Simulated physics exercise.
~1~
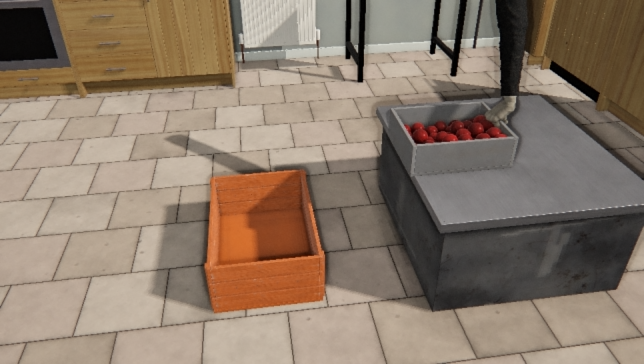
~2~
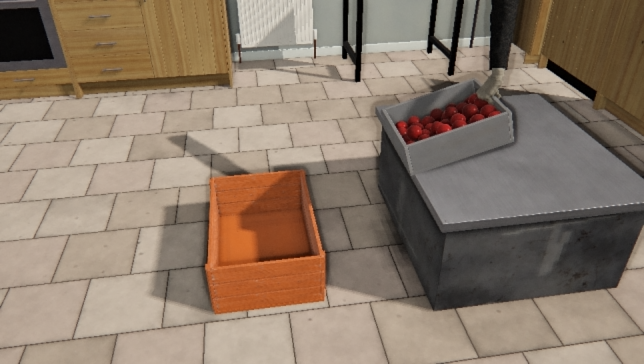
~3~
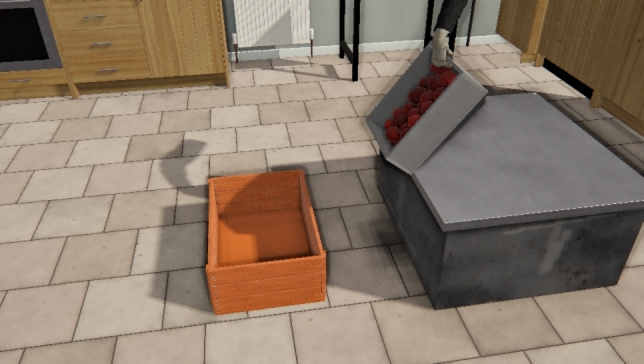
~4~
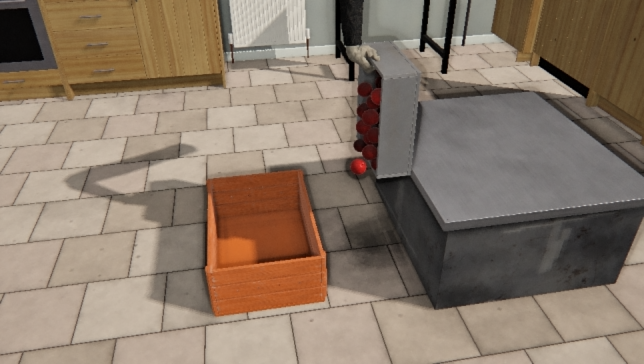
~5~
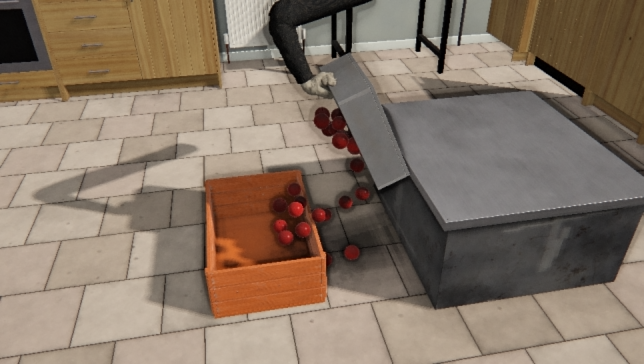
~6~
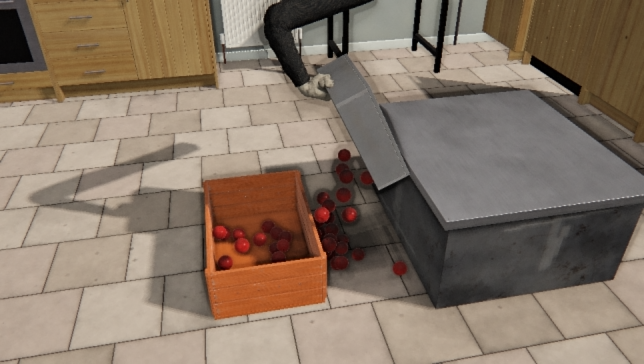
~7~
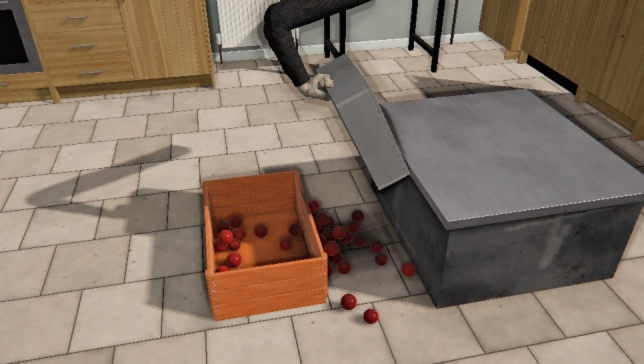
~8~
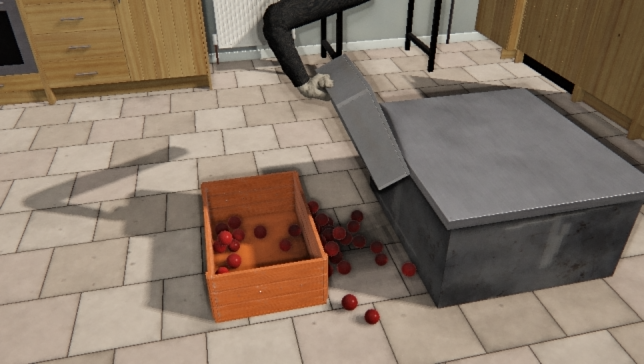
Grey box of red apples tipping left off a bench by hand, spilling some into an orange tub and more onto the floor.
